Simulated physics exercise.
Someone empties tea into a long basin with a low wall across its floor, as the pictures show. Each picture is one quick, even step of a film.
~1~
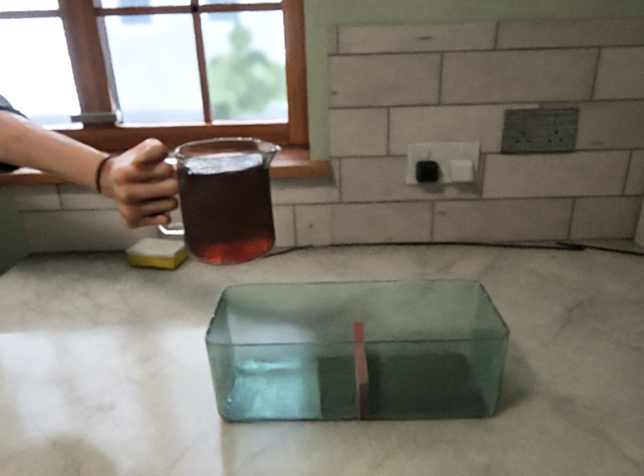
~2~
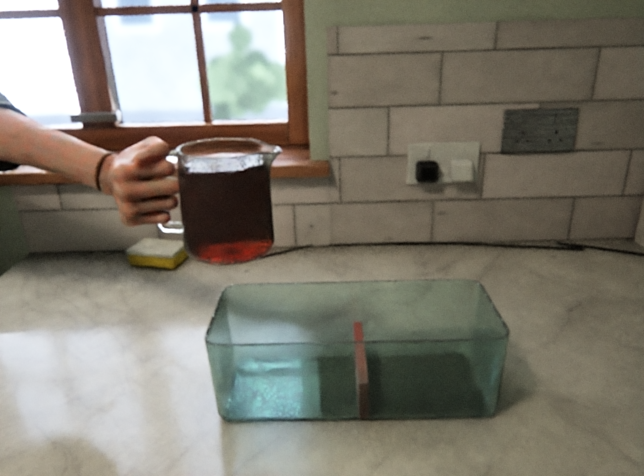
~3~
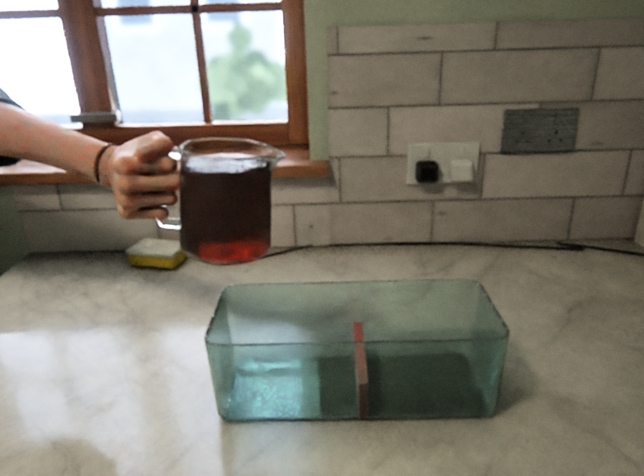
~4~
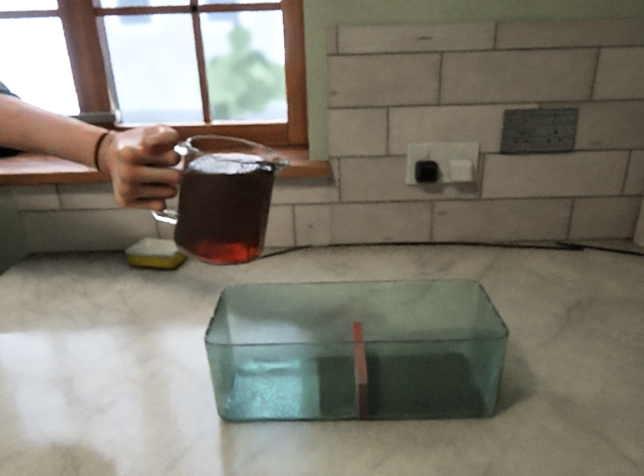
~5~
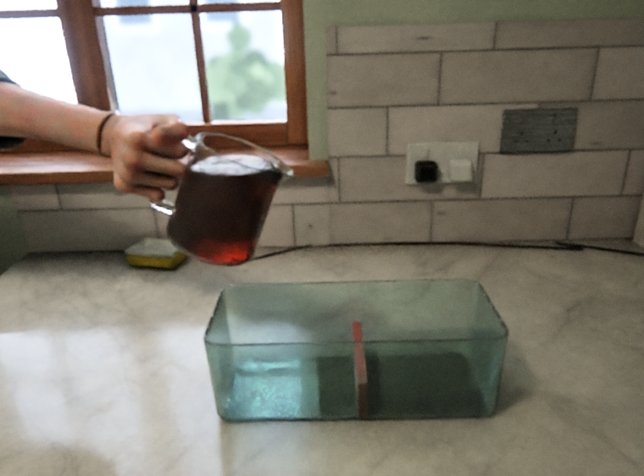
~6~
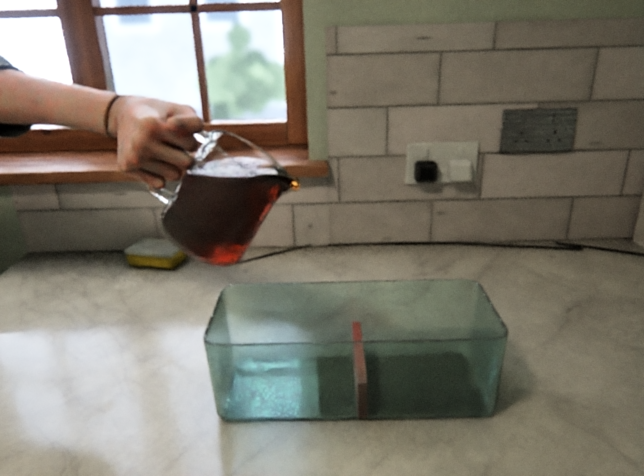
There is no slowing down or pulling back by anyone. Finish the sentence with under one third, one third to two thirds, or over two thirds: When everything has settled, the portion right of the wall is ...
When everything has settled, the portion right of the wall is under one third.
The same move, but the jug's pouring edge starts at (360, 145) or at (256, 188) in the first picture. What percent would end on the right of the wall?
The first gives 90 %, the second 5 %.
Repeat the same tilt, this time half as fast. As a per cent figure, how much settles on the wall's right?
I'd estimate about 35 percent ends up there.
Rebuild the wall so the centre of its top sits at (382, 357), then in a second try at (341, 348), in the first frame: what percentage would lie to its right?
First try: Roughly 5 per cent; second try: 45 per cent.
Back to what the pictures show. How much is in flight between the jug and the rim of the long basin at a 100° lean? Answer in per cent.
About 25 %.
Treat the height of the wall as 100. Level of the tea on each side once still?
Close to 50 for the left and 10 for the right.
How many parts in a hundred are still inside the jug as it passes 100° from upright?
It still holds close to 60 per cent at that lean.
A moment on, the jug is tipped right over and 58 per cent is still to pour, 9 is left of the wall and 7 right of it.
Next, the jug is tipped right over and 12 per cent is still to pour, 62 is left of the wall and 12 right of it.
Then the jug is tipped right over and 1 per cent is still to pour, 74 is left of the wall and 12 right of it.
Later the jug is tipped right over and 0 per cent is still to pour, 78 is left of the wall and 13 right of it.
Finally, 78 per cent lies left of the wall, 13 right of it and 9 outside.
